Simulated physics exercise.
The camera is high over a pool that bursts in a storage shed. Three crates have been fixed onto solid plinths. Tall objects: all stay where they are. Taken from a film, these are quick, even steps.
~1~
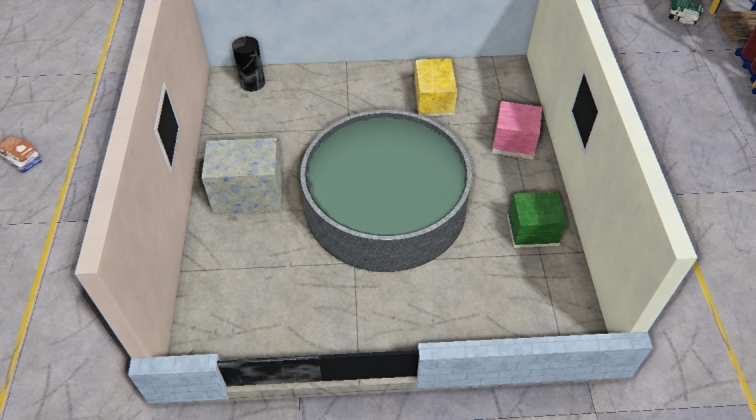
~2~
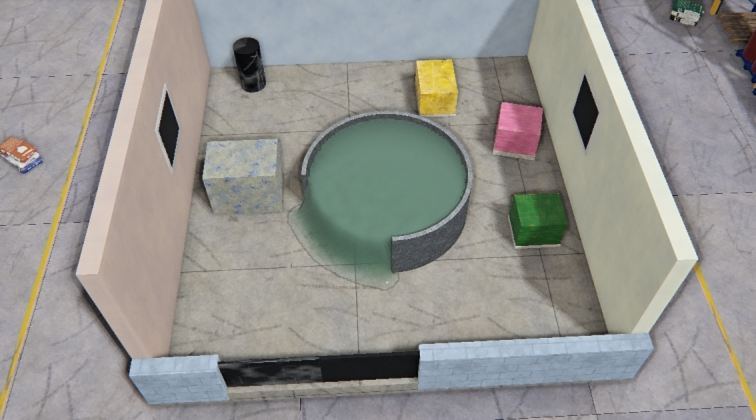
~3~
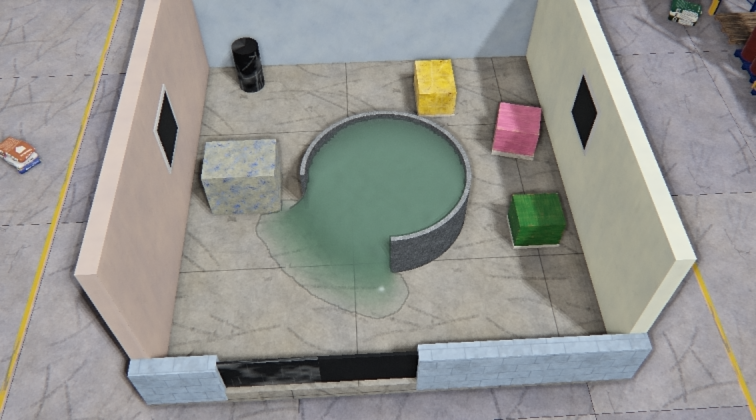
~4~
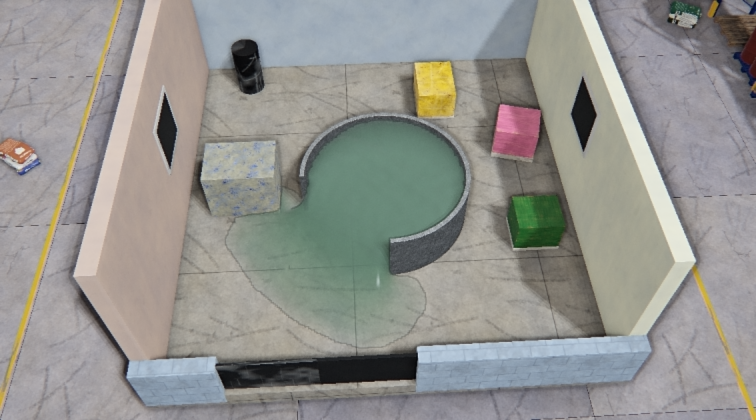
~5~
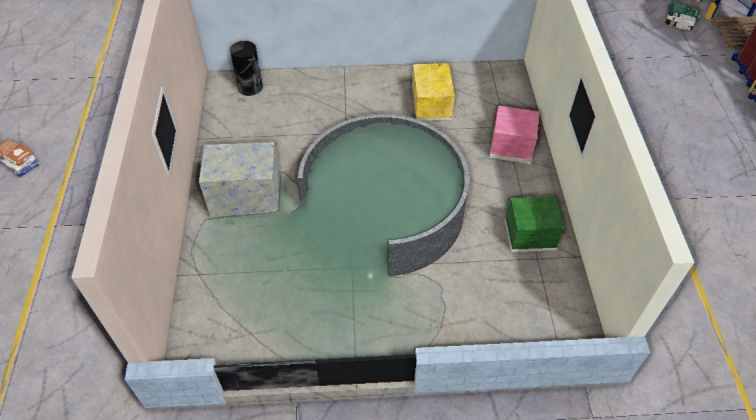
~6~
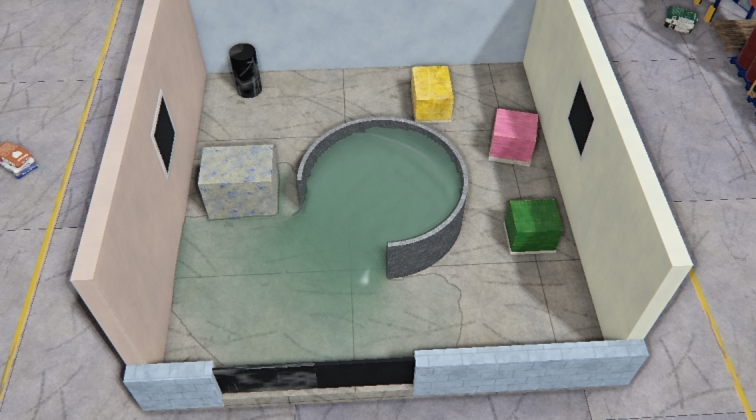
The video shows a round, stone-walled pool of green water among colored blocks and a black cylinder in a walled enclosure; its front-left side opens, and water pours out, spreading across the floor toward the front and left.
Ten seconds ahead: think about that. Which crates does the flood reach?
The yellow crate is reached; the pink crate is reached; the green crate is reached.
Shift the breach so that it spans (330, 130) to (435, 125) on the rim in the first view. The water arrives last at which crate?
My pick is the green-painted one.
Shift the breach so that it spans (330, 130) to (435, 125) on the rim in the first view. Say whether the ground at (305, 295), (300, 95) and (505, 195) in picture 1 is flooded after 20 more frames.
Those three come out moisture-free, soaked and soaked, one after another.
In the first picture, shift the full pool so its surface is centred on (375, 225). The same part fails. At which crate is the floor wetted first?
Answer: The green-painted one.
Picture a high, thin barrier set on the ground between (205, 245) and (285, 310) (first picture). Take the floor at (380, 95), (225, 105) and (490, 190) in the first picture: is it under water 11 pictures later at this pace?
The first point comes out unwetted, the next inundated, the last unwetted.
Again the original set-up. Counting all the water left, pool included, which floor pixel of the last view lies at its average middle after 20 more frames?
Around pixel (311, 263) of the last picture.
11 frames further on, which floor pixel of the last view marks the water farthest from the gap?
Close to (611, 363).
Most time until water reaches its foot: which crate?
I'd pick the crate marked yellow.
A moment on, water covers 30 % of the floor; the yellow crate not reached, the pink crate not reached, the green crate not reached.
Next, water covers 40 % of the floor; the yellow crate not reached, the pink crate not reached, the green crate not reached.
Then, water covers 55 % of the floor; the yellow crate not reached, the pink crate not reached, the green crate water round its plinth.
Later, water covers 85 % of the floor; the yellow crate water round its plinth, the pink crate water round its plinth, the green crate water round its plinth.
In the end, water covers 100 % of the floor; the yellow crate was topped, the pink crate was topped, the green crate was topped.
